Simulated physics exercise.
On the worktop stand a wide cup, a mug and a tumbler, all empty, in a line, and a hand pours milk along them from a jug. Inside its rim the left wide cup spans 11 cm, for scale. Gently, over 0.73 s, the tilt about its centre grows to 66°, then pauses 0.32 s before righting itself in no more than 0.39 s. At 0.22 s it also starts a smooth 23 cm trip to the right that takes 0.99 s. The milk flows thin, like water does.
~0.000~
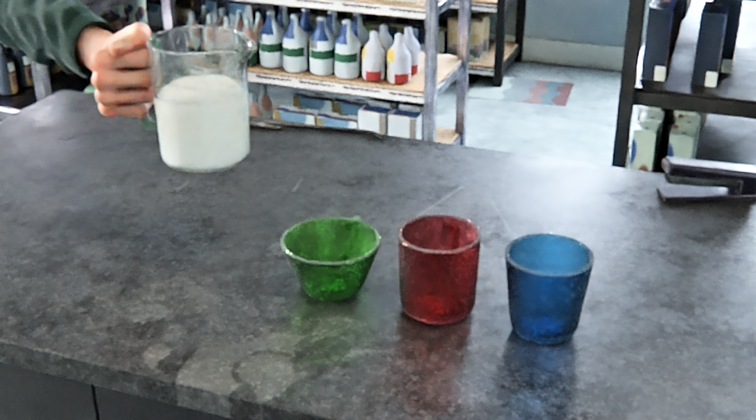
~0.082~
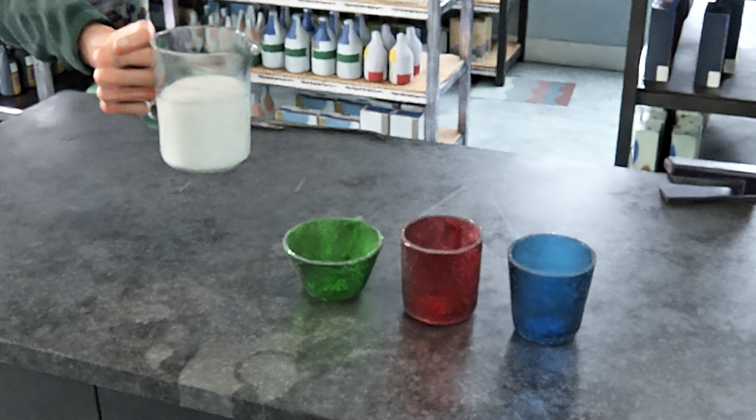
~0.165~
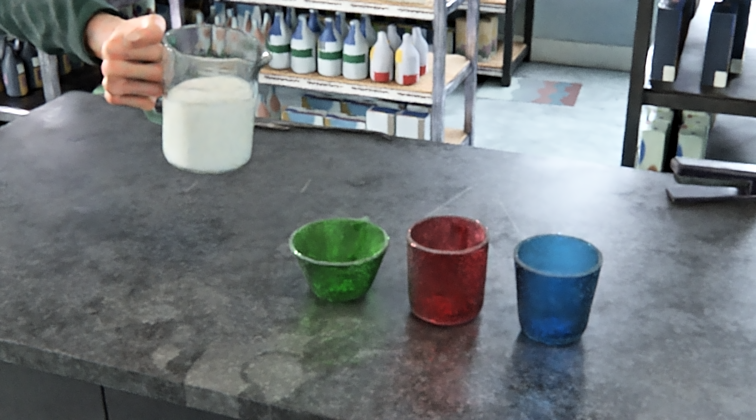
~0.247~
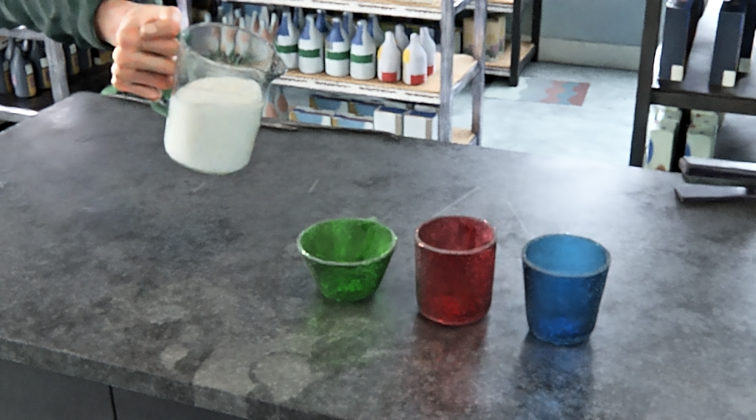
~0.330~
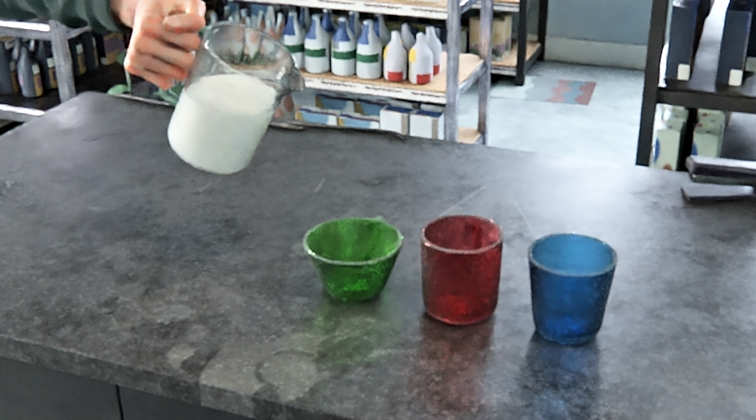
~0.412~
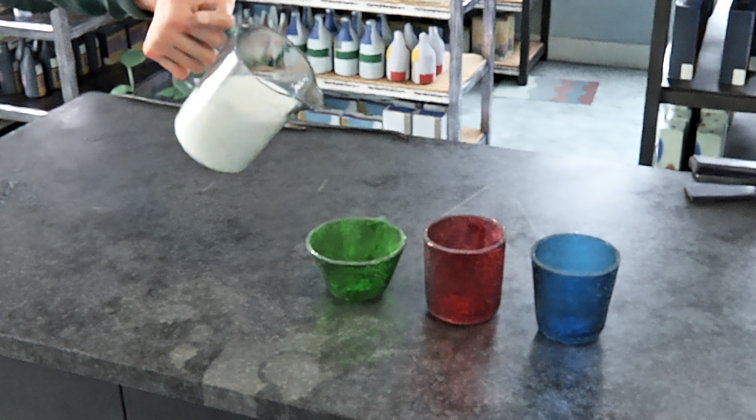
A hand in a dark green sleeve holds a clear glass jug of milk above a dark grey worktop, seen from slightly above in a room with shelves of bottles behind. A wide green cup, a red mug and a blue tumbler stand empty in a row from centre to right. The jug tilts steadily rightward and shifts slightly right, while the view drifts a little left.
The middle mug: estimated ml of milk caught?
I would say about 60 ml.
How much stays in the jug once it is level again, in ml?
Some 310 ml.
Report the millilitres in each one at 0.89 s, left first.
Roughly 0, 60 and 0 ml, going left to right.
After 0.69 s the tilt is 65° and from the left they hold 0 ml, 0 ml, 0 ml, the jug 525 ml, and 0 ml is on the worktop.
After 0.89 s the tilt is 66° and from the left they hold 0 ml, 60 ml, 0 ml, the jug 435 ml, and 5 ml is on the worktop.
After 1.10 s the tilt is 64° and from the left they hold 0 ml, 60 ml, 50 ml, the jug 340 ml, and 50 ml is on the worktop.
After 1.32 s the tilt is 14° and from the left they hold 0 ml, 60 ml, 110 ml, the jug 310 ml, and 55 ml is on the worktop.
In the end from the left they hold 0 ml, 60 ml, 120 ml, the jug 315 ml, and 60 ml is on the worktop.
